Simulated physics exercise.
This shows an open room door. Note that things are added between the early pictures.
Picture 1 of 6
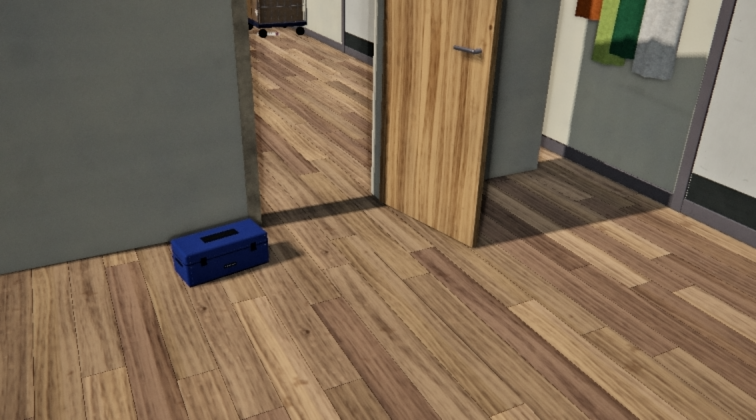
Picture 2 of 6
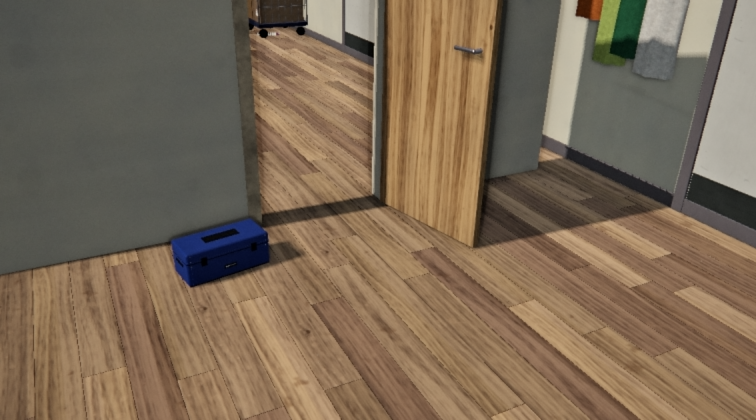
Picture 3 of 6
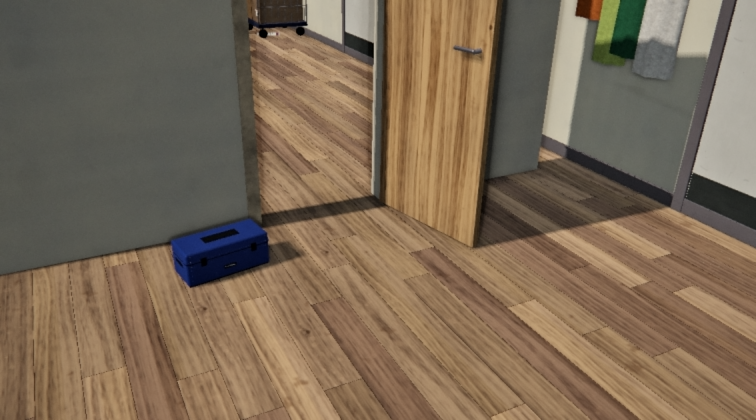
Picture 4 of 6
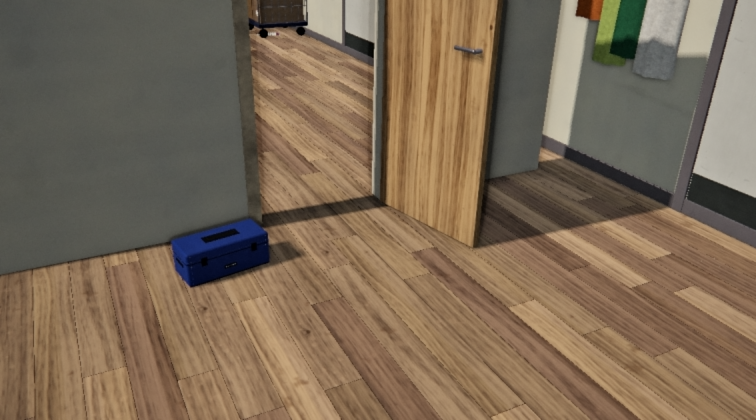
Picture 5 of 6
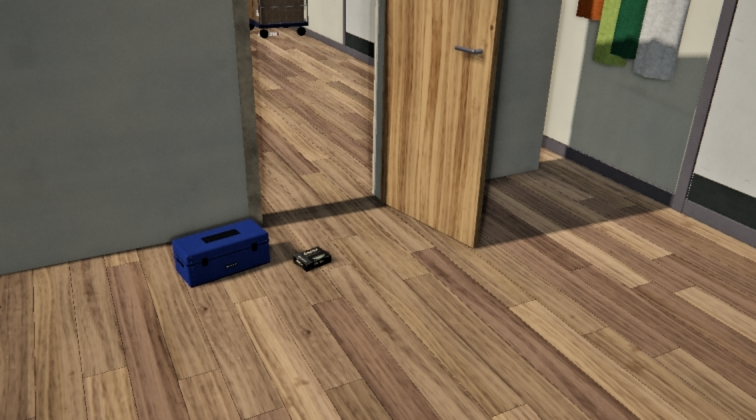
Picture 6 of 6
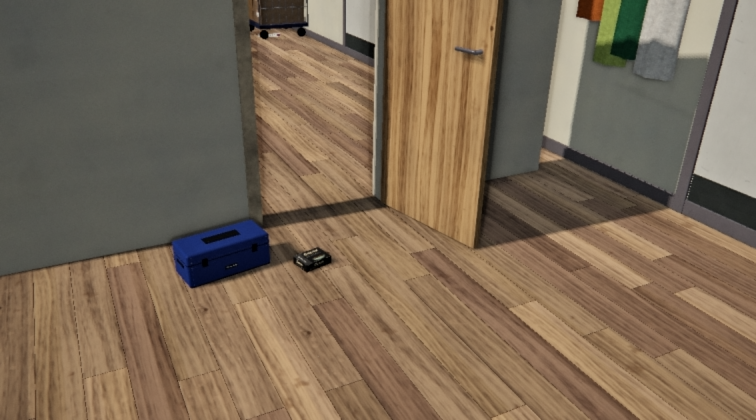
Wooden door standing wide open and still beside a blue toolbox, with a small black packet appearing on the floor to its right.
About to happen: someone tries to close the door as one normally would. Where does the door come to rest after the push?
Chances are the door will go the distance.
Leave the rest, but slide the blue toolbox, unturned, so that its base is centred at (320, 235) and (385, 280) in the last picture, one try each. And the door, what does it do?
Try 1 - gets caught; try 2 - swings fully home.
Then, 0.70 s on from there, door at 85°.
Then, 1.20 s on from there, door at 59°.
Then, 1.60 s on from there, door at 38°; black packet shifted a little near (308, 260).
Then, 2.10 s on from there, door at 10°; black packet shifted a little near (307, 261).
In the end, door at 0°; both unmoved. At the end, from the last picture's camera, black packet near (307, 261).
